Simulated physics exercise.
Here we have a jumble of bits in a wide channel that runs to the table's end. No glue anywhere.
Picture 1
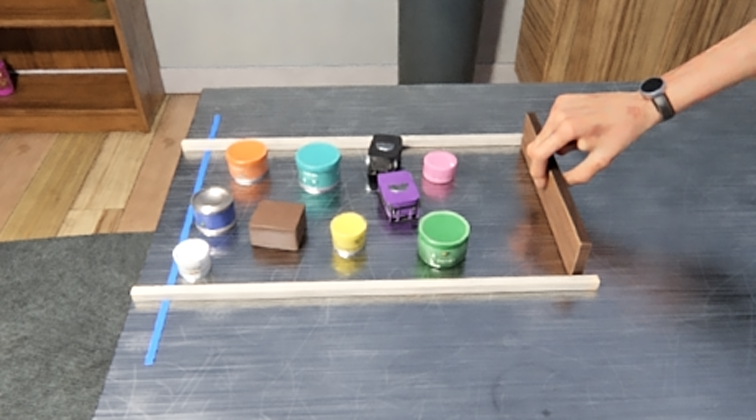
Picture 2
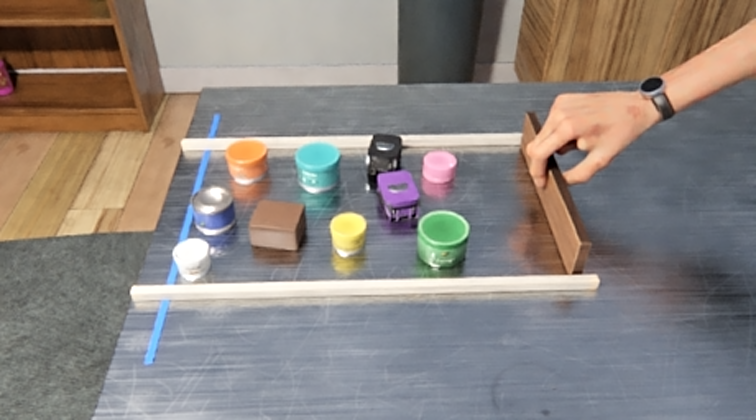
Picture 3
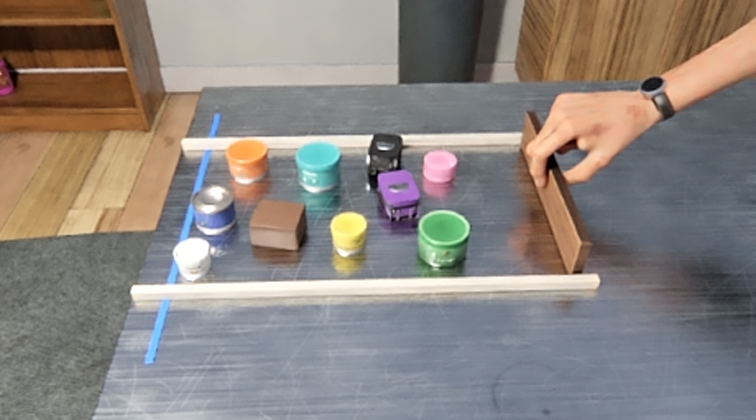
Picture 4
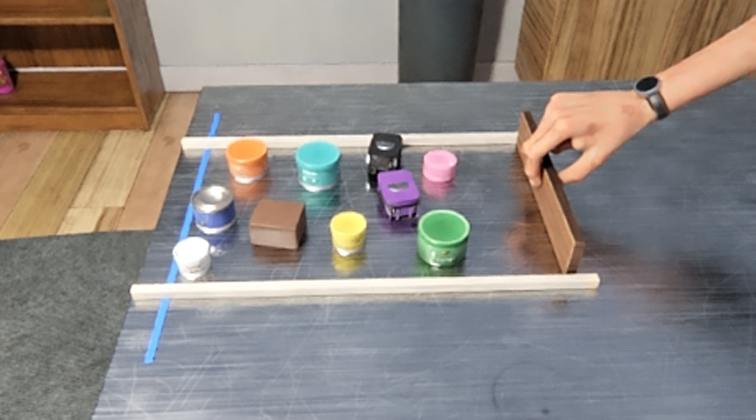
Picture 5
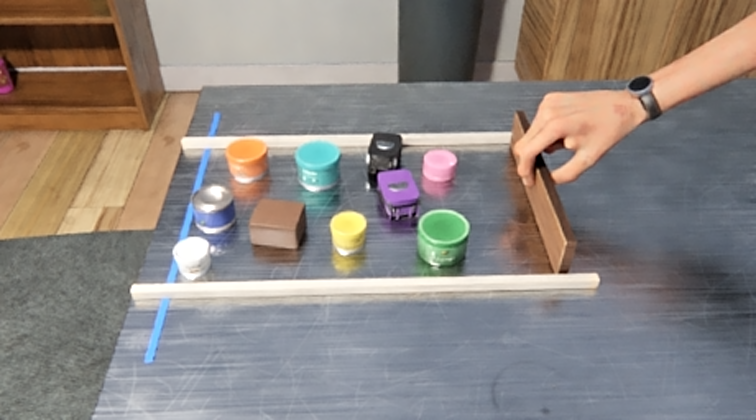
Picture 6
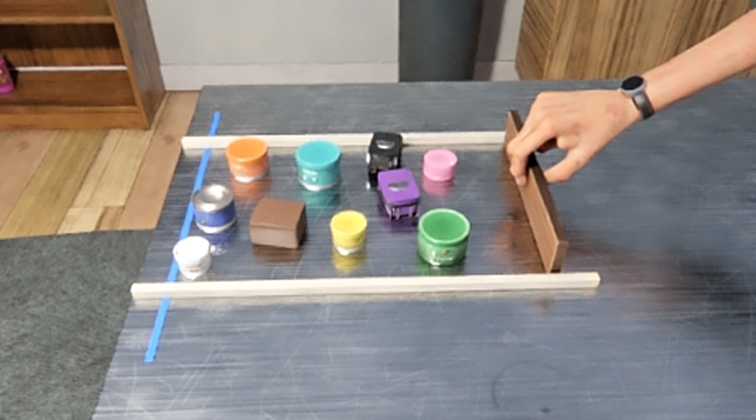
A hand slides a brown board slightly left toward a group of colorful containers.
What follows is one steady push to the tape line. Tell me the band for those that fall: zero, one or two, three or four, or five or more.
In the end the number that fall off is five or more.
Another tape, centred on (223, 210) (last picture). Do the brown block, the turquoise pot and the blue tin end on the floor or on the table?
The brown block does not fall; the turquoise pot is kept; the blue tin comes down.
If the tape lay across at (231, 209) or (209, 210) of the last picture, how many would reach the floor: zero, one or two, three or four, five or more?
For each place: Just one or two; more than four.
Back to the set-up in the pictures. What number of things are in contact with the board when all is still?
The number is 5.
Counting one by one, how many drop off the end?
Fallen: 5.
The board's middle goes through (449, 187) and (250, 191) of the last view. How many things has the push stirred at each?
First 2, then 10.
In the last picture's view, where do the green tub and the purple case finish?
About (148, 251), and the other about (174, 197).
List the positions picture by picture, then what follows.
White tin (193, 259); blue tin (214, 210); orange pot (248, 161); board (551, 187); tape (191, 213), in the first picture.
Blue tin (214, 209); brown block (278, 224), in the second picture.
Orange pot (248, 160); yellow tin (349, 234), in the third picture.
White tin (193, 258); pink lid (440, 166), in the fourth picture.
Blue tin (214, 208); purple case (398, 195), in the fifth picture.
White tin (194, 257); blue tin (214, 207); orange pot (248, 158); board (531, 185); tape (191, 210), in the sixth picture.
A little later, none off yet; white tin at rest near (194, 257); blue tin at rest near (214, 207); orange pot at rest near (248, 158).
Next, none off yet; white tin at rest near (194, 257); blue tin shifted a little near (196, 207); orange pot shifted a little near (232, 154).
When it is over, the number that fall off is five or more; down, turquoise pot, brown block, orange pot, blue tin and white tin.
